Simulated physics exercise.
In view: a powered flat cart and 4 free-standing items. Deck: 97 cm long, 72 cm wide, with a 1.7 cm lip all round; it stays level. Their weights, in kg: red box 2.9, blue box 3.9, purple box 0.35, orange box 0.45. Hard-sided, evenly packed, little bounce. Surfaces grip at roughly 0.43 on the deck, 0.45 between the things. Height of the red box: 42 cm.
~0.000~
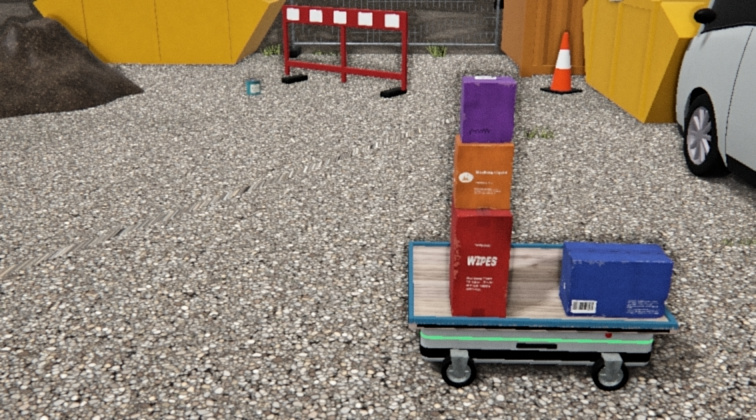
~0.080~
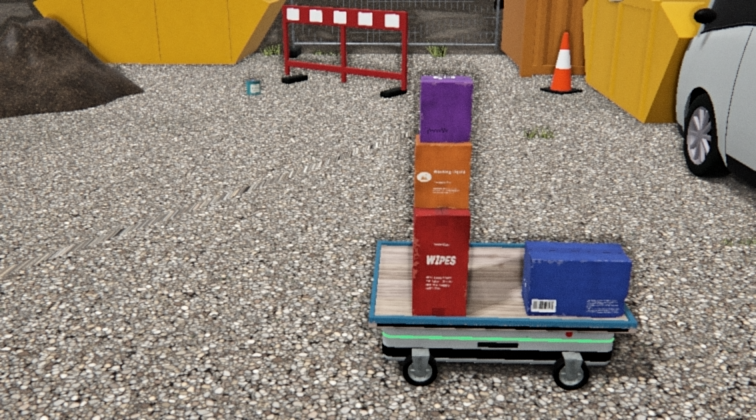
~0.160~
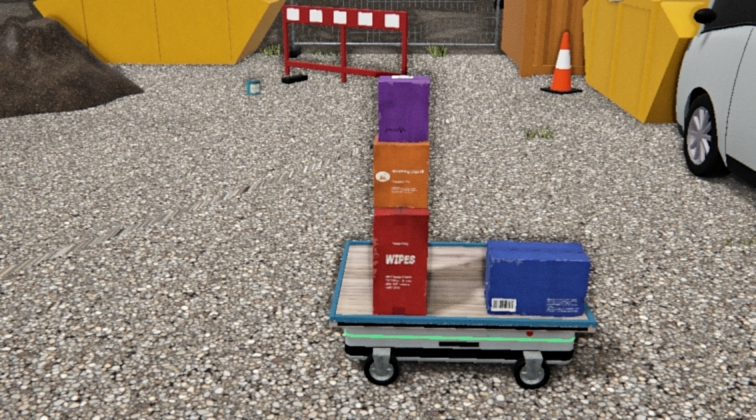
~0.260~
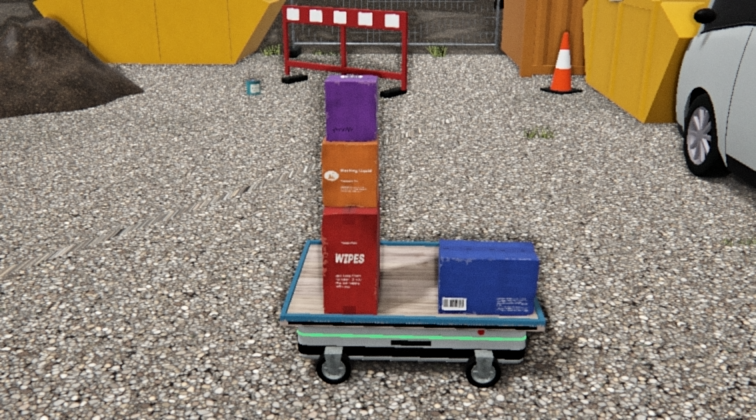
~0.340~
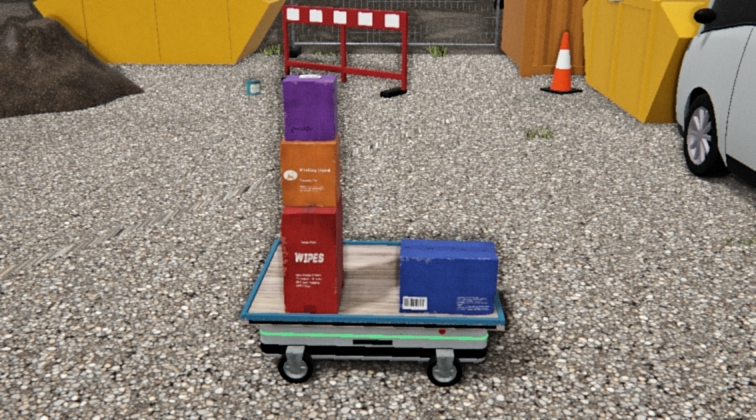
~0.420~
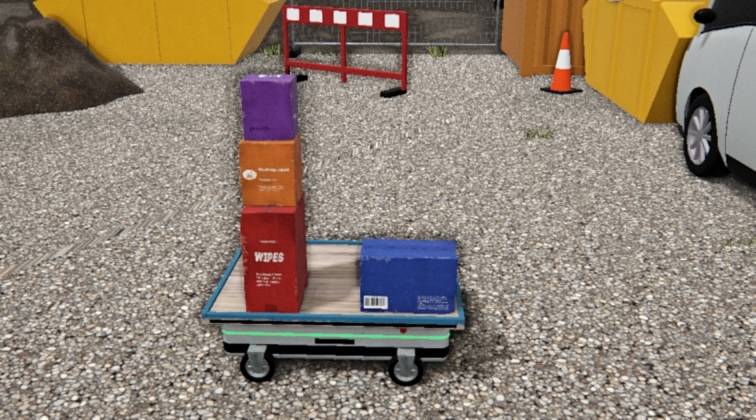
A flat cart carrying three stacked boxes and a blue box rolls left across gravel.
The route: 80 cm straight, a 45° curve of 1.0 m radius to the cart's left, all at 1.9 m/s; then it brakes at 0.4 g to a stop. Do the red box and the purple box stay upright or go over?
The red box keeps standing; the purple box topples.
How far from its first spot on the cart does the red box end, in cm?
About 22 cm.
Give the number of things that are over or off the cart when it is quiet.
In all, 2.
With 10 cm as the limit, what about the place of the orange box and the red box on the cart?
The orange box leaves its spot; the red box gets shifted.
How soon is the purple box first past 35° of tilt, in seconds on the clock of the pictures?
At about 1.4 s.
After 0.82 s, 156 cm covered, turned 35°; purple box leaning 5° near (57, 119); red box slid 20 cm near (72, 283); orange box leaning 5°.
After 1.42 s, 234 cm covered, turned 45°; purple box leaning 36°; red box slid 22 cm; orange box leaning 36°.
At rest (2.3 s), off the cart and tipped over, purple box; tipped over on the cart, orange box; not toppled but over 10 cm from the start, red box; the last one in place, give or take 10 cm.
